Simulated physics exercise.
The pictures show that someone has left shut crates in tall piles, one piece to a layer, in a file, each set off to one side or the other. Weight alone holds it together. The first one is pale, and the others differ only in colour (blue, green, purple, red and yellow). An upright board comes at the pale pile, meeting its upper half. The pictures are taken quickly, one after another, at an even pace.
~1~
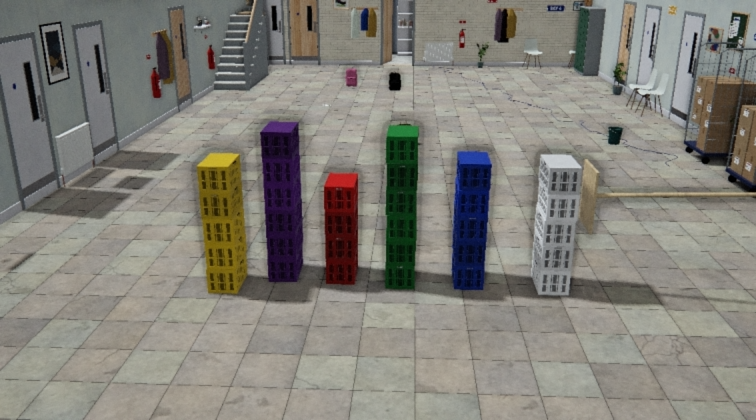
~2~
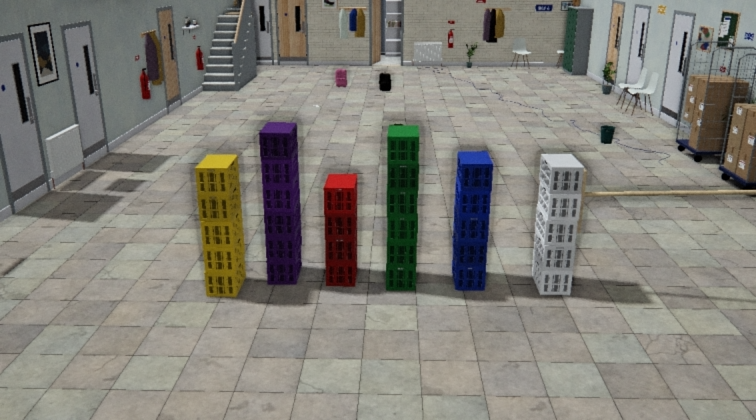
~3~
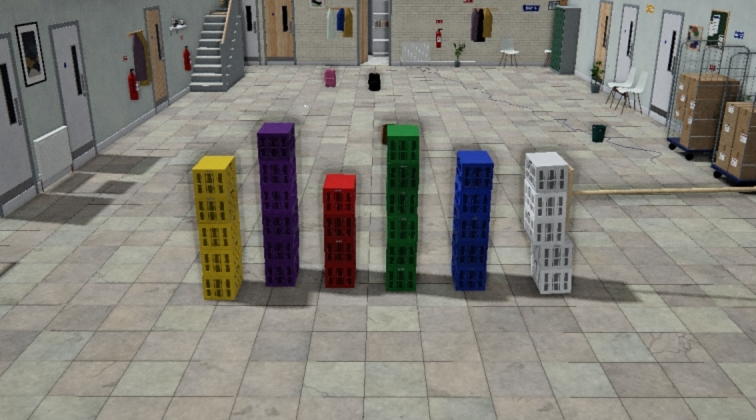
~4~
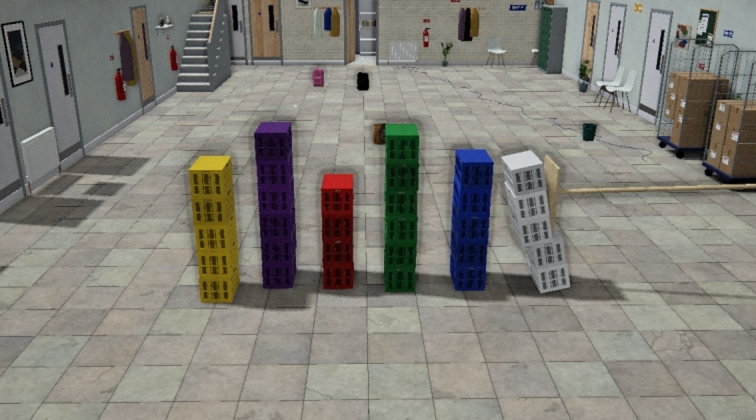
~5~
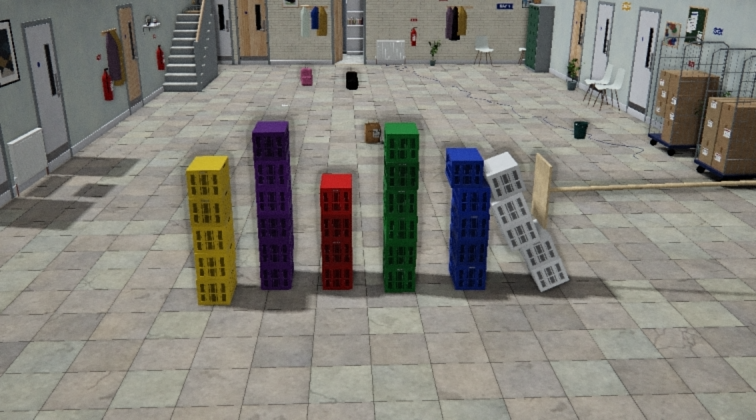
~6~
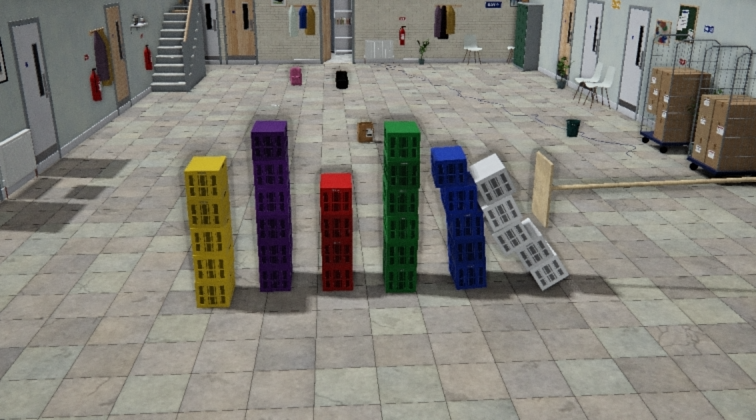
In this clip, six coloured crate stacks stand in a row on a tiled floor as a board pushes the white stack on the right; it leans left against the blue stack, whose upper crates shift left.
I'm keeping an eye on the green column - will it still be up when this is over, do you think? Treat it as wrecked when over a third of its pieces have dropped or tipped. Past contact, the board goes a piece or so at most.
No, it goes down.
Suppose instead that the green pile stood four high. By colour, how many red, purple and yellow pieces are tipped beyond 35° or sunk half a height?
The end counts by colour are red 2, purple 5 and yellow 5.
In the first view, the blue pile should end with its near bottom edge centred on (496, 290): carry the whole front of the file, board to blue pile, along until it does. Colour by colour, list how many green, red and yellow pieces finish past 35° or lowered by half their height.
Green: 4; red: 3; yellow: 5.
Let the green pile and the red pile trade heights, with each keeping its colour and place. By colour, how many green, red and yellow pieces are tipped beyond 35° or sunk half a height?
Per pile: Green 4; red 6; yellow 5.
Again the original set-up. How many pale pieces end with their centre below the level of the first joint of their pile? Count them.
Counting them up gives 2.
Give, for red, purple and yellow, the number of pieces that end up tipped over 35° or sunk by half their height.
In the end the numbers are red 2, purple 5 and yellow 5.
Soon, 5 of the pale pile down; 1 of the 6 green crates down (5 of 26 in all colours); top green crate tipped well over, half its height lower; top blue crate tipped well over, about its own height lower.
A while on, 5 of the pale pile down; 6 of the 6 green crates down (21 of 26 in all colours); top green crate tipped clearly, some two heights lower; top yellow crate tipped well over, some two heights lower.
Finally, 5 of the pale pile down; 6 of the 6 green crates down (23 of 26 in all colours); top green crate some five heights lower; top purple crate upside down. Seen by the last camera, middles, top green crate near (149, 261).
